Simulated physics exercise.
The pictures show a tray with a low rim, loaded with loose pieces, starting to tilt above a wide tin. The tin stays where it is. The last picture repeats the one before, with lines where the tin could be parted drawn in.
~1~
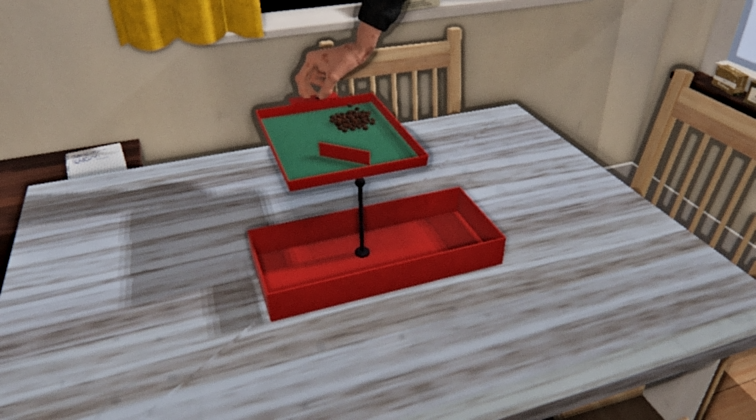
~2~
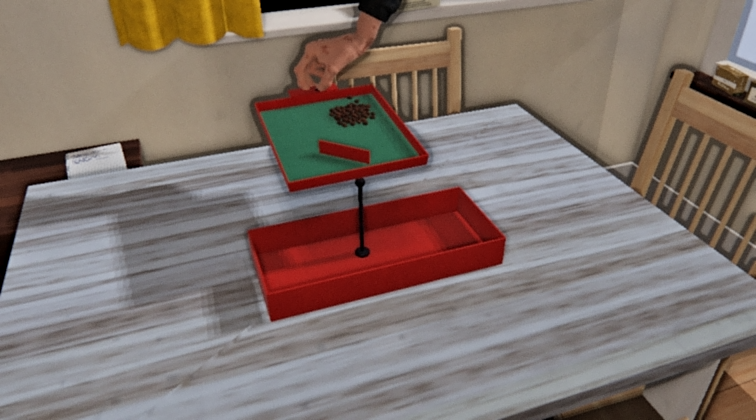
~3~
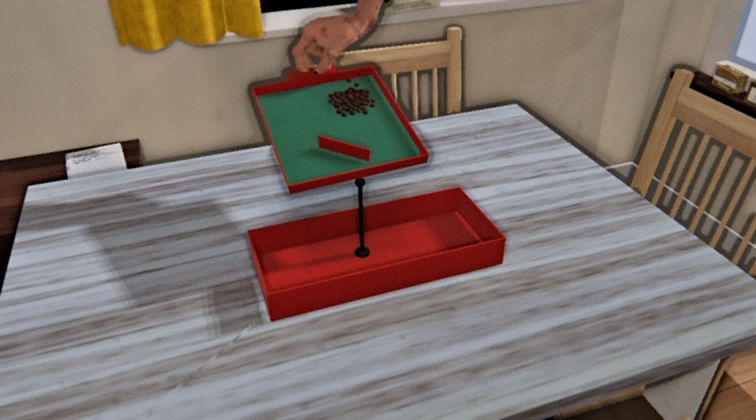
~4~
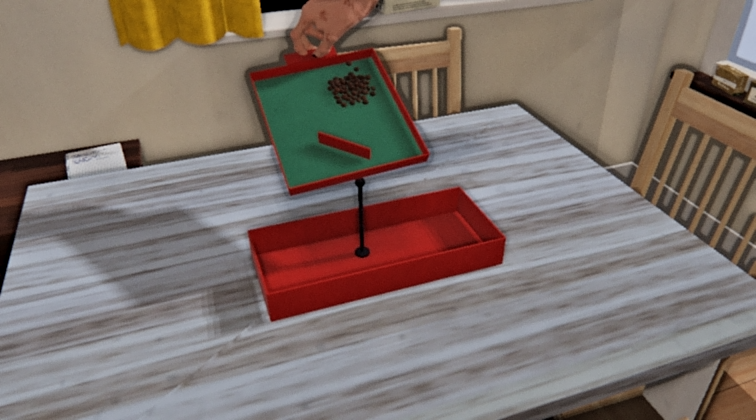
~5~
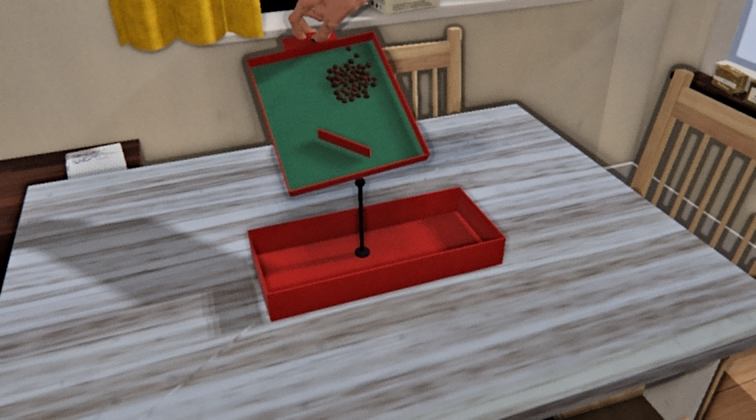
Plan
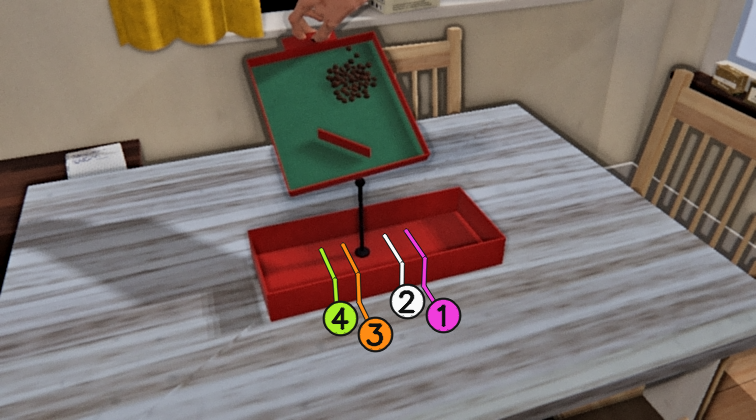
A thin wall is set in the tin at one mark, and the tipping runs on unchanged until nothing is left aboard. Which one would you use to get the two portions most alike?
Best: 2.
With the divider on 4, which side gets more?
The right side.
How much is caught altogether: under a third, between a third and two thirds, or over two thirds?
Over two thirds.
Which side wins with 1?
The left side.
On the marked copy, line 1 crosses the front rim at (424, 257); line 2 crosses the front rim at (401, 263); line 3 crosses the front rim at (357, 273); line 4 crosses the front rim at (334, 278).
For line 1, of what is caught, nearly all on the left of the divider, a stray few on the right.
For line 2, of what is caught, about two thirds on the left of the divider, about a third on the right.
For line 3, of what is caught, a small part on the left of the divider, nearly all on the right.
For line 4, of what is caught, a stray few on the left of the divider, nearly all on the right.
